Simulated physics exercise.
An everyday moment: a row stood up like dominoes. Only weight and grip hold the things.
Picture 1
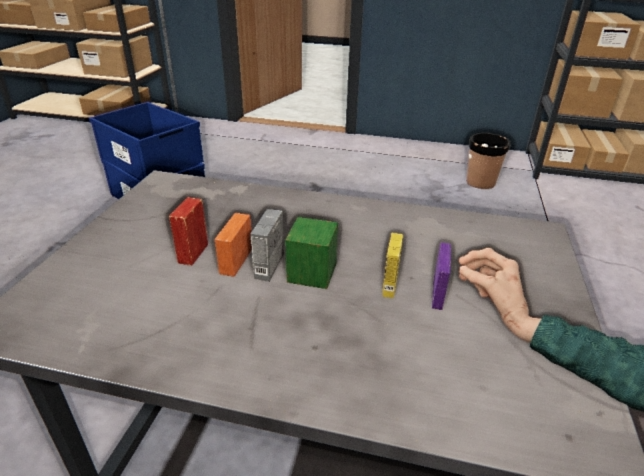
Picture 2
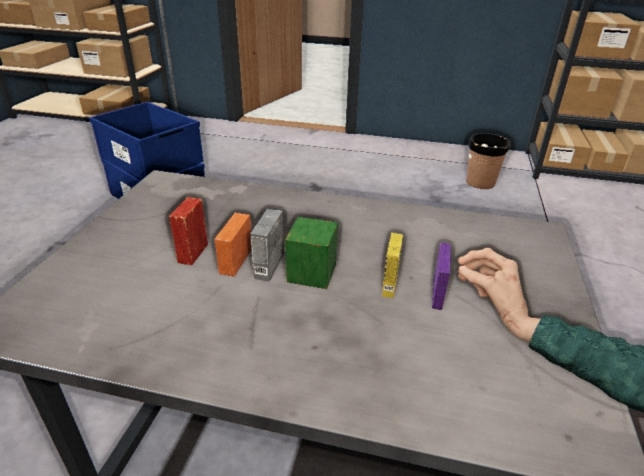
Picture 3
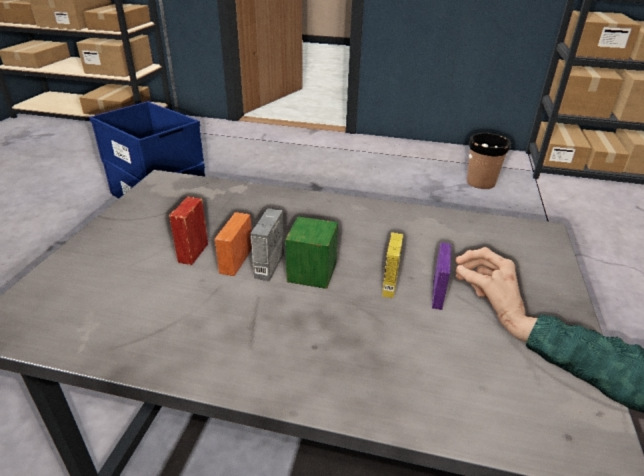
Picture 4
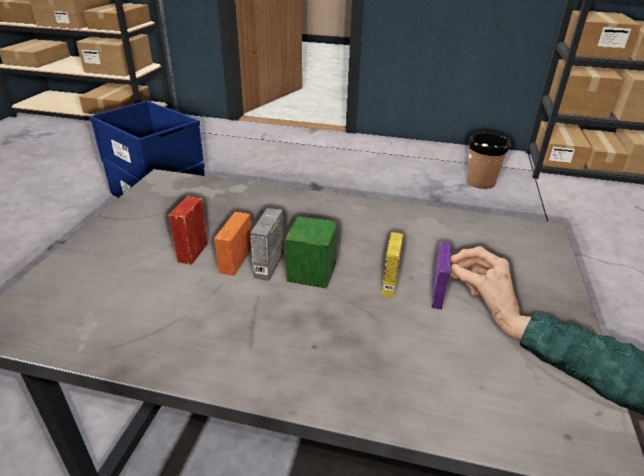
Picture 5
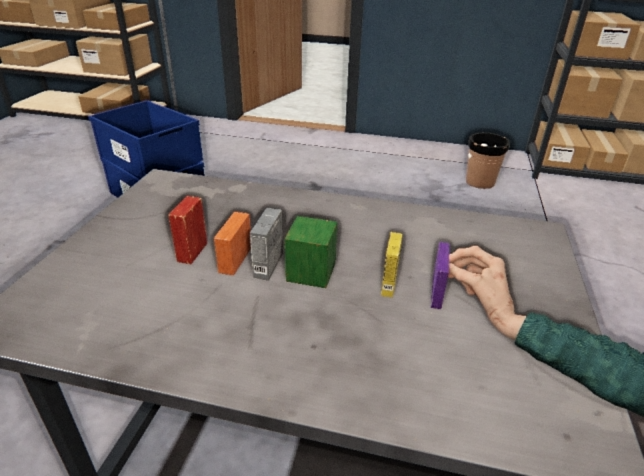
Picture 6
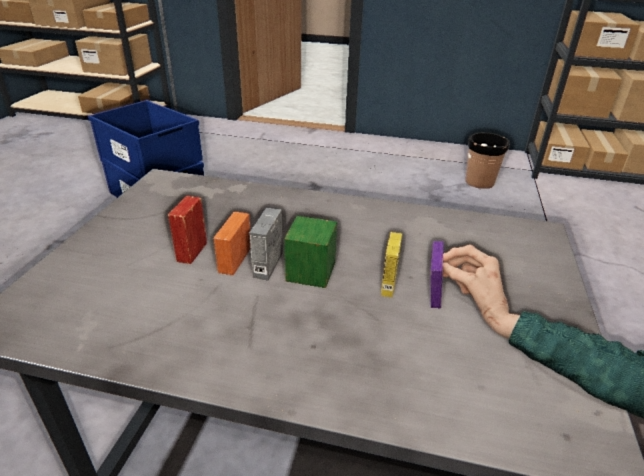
A hand in a green sleeve eased slightly left to the purple block at the right end of a spaced row on a table, and tilted it slightly left, while the other pieces stayed still.
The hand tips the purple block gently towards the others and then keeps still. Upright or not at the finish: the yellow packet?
The yellow packet tips over.
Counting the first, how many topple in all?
In all, 2.
Then, 0.20 s past the last view, purple block 34° over.
Then, 0.30 s past the last view, purple block 73° over.
Then, 0.60 s past the last view, purple block 90° over; yellow packet rocked 49° from its first pose near (364, 264).
Then, 0.70 s past the last view, purple block 90° over; yellow packet on its side near (359, 275).
Finally, down or leaning hard on the table, yellow packet; the other 3 still in place. Final places as the last picture's camera would see them, yellow packet near (359, 275).
